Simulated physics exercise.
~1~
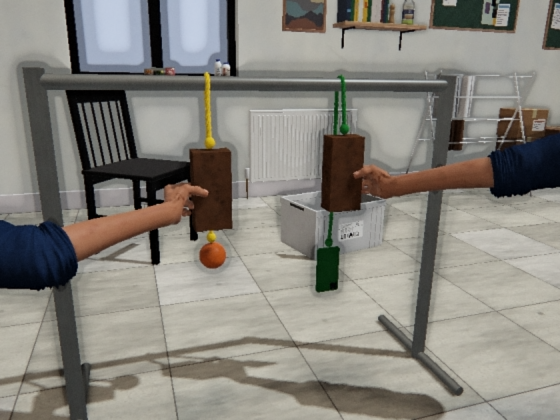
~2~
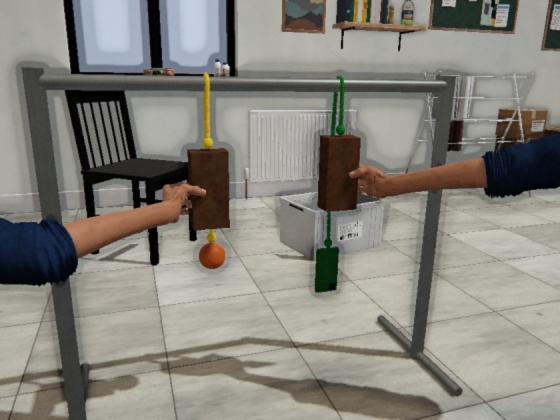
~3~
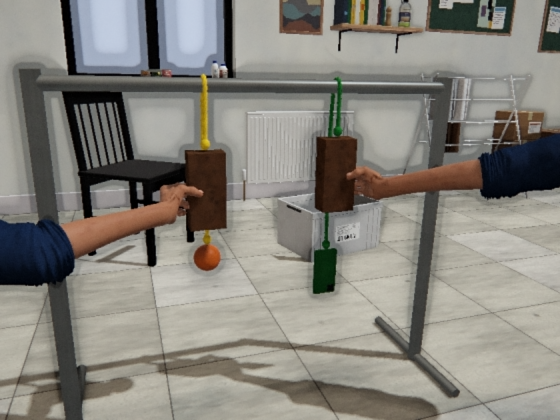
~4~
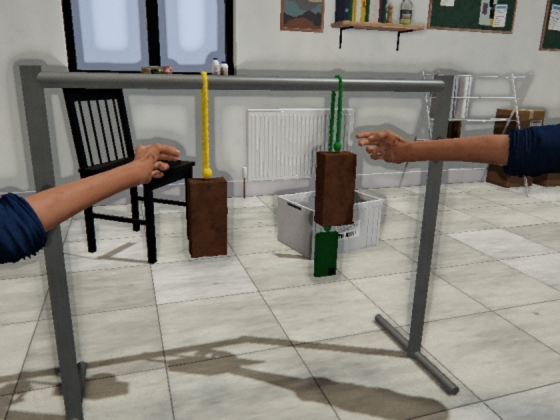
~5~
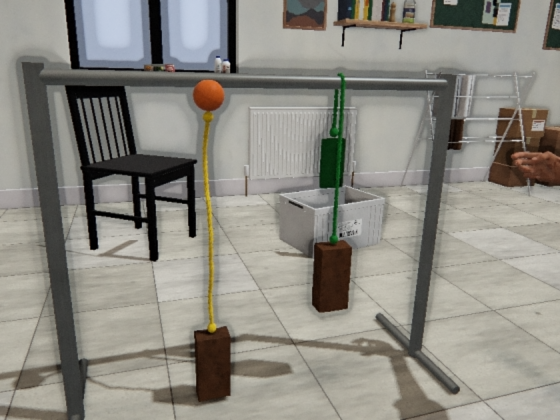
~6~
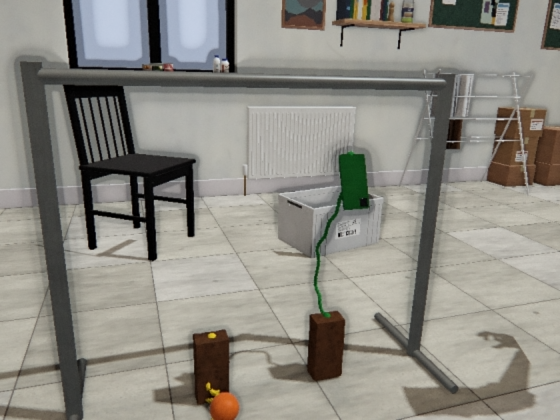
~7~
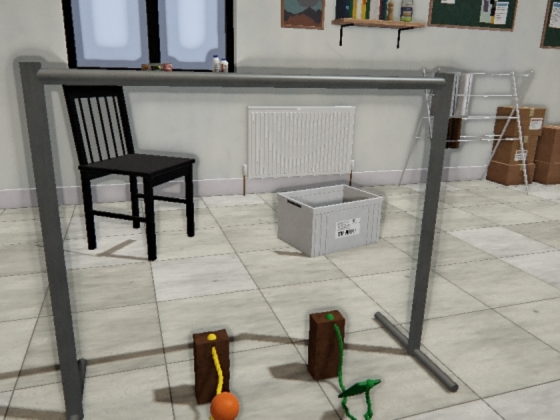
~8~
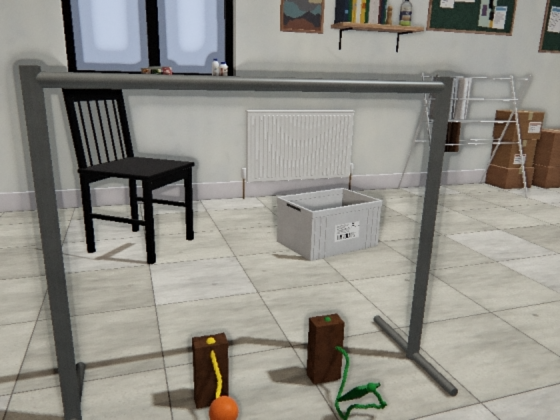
Two brown bricks roped over a rail dropping to the floor once hands let go, orange ball and green block following.
